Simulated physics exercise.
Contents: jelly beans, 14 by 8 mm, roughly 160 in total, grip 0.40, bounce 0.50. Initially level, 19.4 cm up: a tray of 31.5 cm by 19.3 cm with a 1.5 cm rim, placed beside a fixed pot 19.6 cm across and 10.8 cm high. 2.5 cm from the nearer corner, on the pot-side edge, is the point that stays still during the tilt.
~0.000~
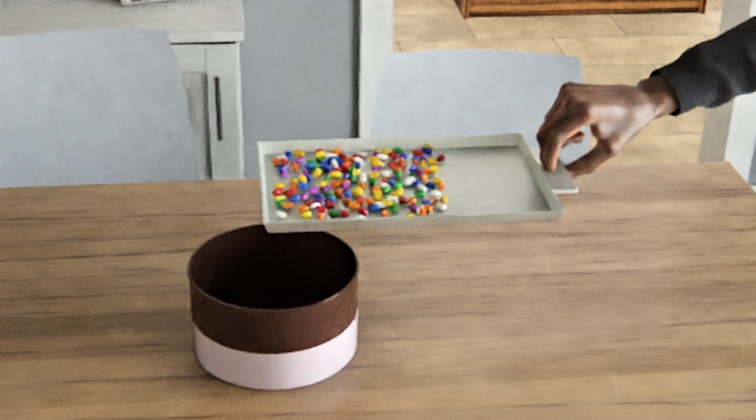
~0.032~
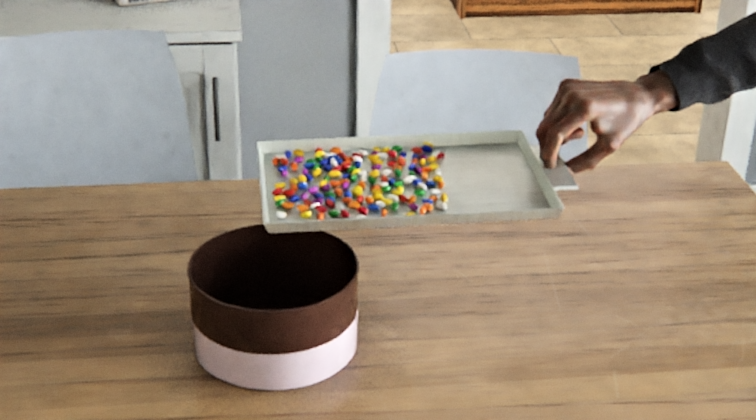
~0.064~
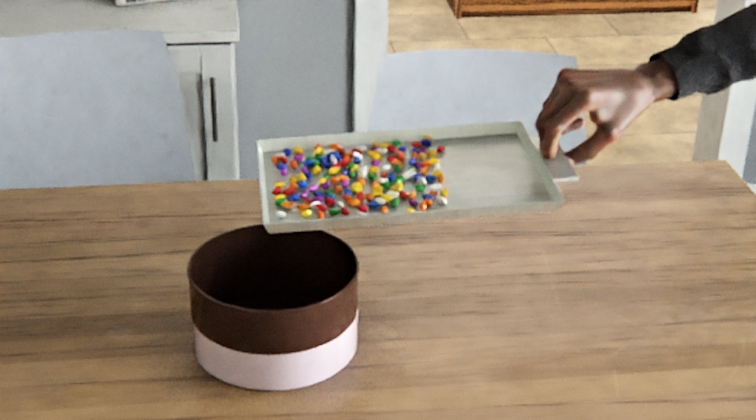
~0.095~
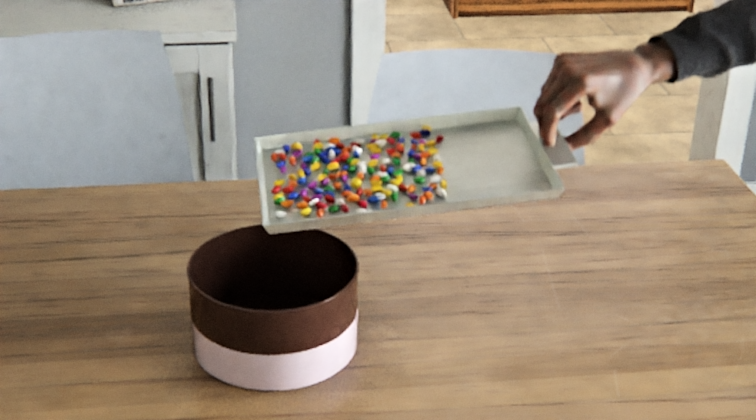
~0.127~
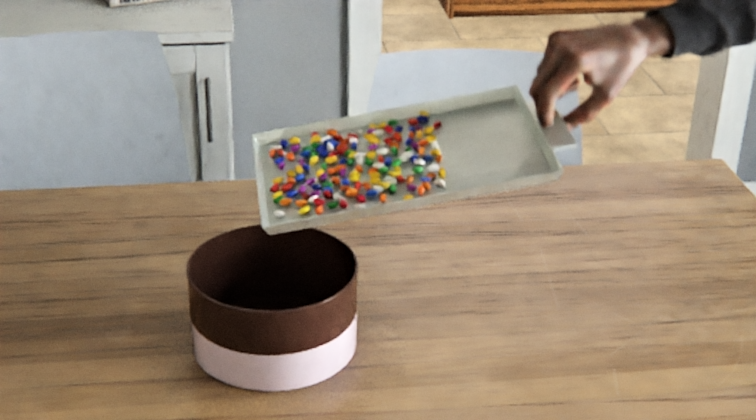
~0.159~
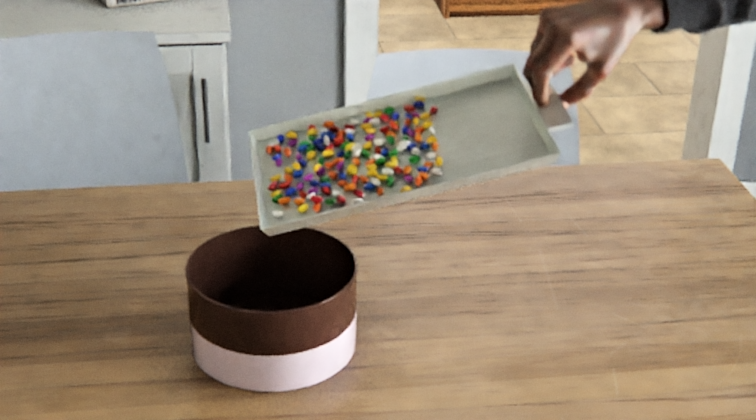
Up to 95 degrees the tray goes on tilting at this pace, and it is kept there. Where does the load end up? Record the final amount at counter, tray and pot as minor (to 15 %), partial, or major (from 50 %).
Final: Counter major, tray minor, pot partial.
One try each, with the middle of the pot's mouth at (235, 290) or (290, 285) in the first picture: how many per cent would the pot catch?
First try about 100 per cent, second try about 45 per cent.
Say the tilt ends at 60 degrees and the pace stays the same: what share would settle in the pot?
Roughly 30 %.
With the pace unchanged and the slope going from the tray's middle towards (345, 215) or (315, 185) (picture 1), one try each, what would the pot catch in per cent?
10 and 65 %.
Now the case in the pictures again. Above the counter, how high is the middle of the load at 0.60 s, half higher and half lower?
Around 20 cm up.
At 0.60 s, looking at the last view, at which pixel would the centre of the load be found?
I reckon close to (236, 225).
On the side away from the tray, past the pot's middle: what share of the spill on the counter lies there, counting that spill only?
I reckon around 90 per cent.
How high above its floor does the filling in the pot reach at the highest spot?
It reaches roughly 1.0 cm.
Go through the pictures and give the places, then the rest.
Tray tilt 0 degrees, front corners at (269, 220) and (558, 209); middle of the pieces at (363, 179); pot at (274, 264), in the first picture.
Tray tilt 1 degrees, front corners at (269, 221) and (558, 206); middle of the pieces at (363, 178), in the second picture.
Tray tilt 3 degrees, front corners at (269, 221) and (558, 198); middle of the pieces at (363, 174), in the third picture.
Tray tilt 6 degrees, front corners at (268, 222) and (558, 186), lowest corner left front; middle of the pieces at (362, 169), in the fourth picture.
Tray tilt 10 degrees, front corners at (267, 223) and (557, 169), lowest corner left front; middle of the pieces at (360, 161), in the fifth picture.
Tray tilt 15 degrees, front corners at (266, 225) and (554, 151), lowest corner left front; middle of the pieces at (357, 153); pot at (272, 265). Its pace works out near 150 degrees a second, in the sixth picture.
Then, at 0.42 s, tilt 54 degrees; the tray holds 100 %, the pot 0 %.
After 0.60 s, tilt 82 degrees; the tray holds 55 %, the pot 0 %.
Then, at 0.90 s, tilt 95 degrees; the tray holds 0 %, the pot 25 %.
In the end, at 2.3 s, counter 75 %, tray 0 %, pot 25 %.
